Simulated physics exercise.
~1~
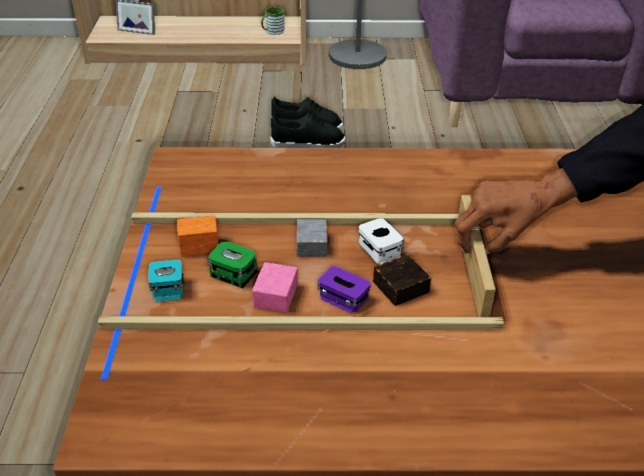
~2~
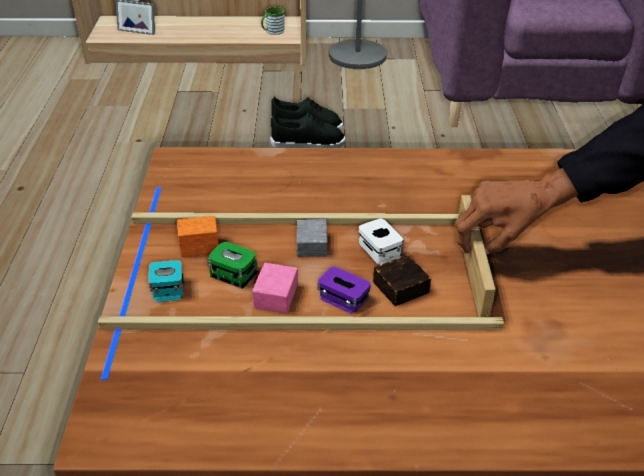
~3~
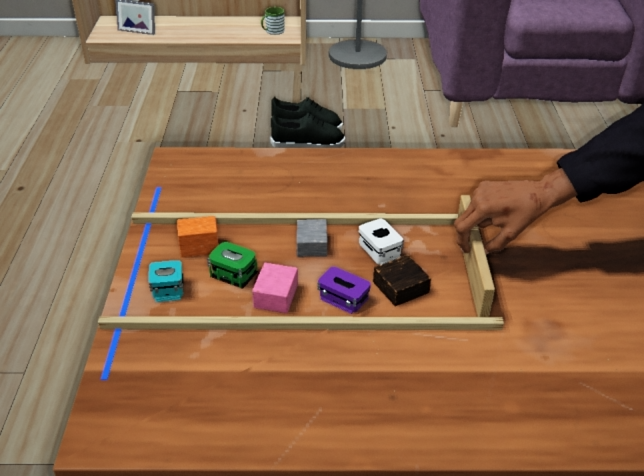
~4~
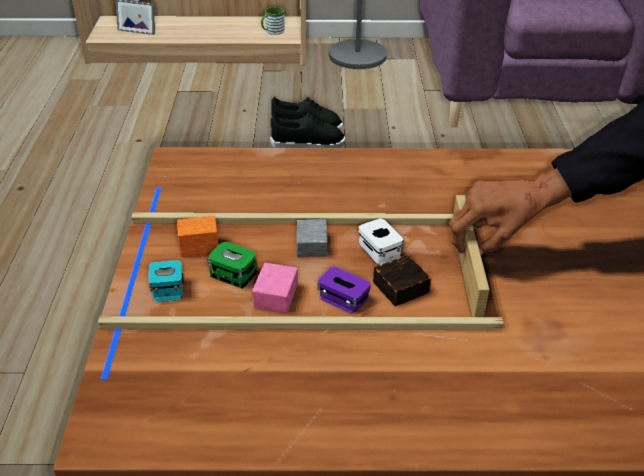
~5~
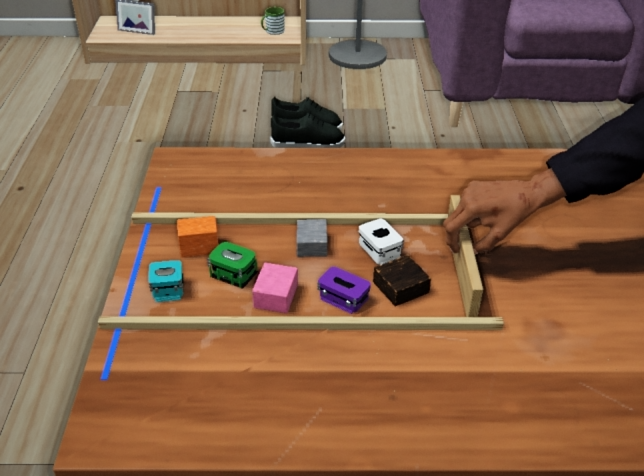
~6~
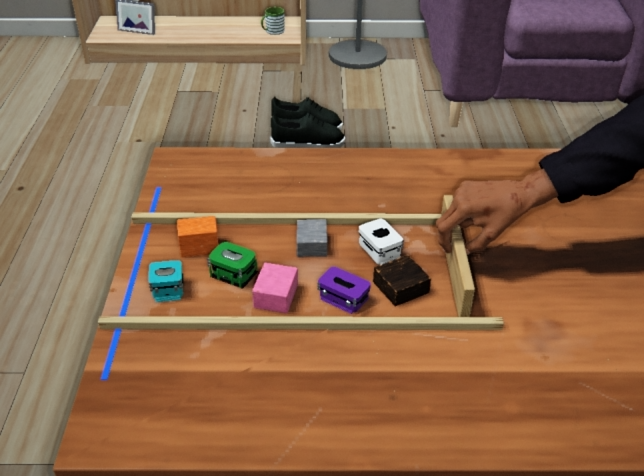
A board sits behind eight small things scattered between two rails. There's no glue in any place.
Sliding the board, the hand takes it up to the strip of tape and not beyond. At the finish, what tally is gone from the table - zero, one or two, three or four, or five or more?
The tally gone is five or more.
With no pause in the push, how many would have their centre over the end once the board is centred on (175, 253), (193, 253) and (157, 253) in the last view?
In order, that gives 4, then 2, then 5.
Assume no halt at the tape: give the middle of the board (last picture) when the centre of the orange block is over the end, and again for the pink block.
The orange block puts it at (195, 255), the pink block at (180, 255).
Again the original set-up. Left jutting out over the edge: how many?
The count is 2.
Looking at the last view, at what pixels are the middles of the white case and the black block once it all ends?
Okay, so first (127, 238), and next (112, 271).
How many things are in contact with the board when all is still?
All in all, 2.
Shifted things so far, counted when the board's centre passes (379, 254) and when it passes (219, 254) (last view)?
The first count is 3, and then it's 8.
Early on, none off yet; turquoise case at rest near (167, 281); orange block at rest near (198, 236); green case moving near (227, 263).
Finally, the number that fall off is five or more; lost, purple case, grey block, pink block, green case, orange block and turquoise case.
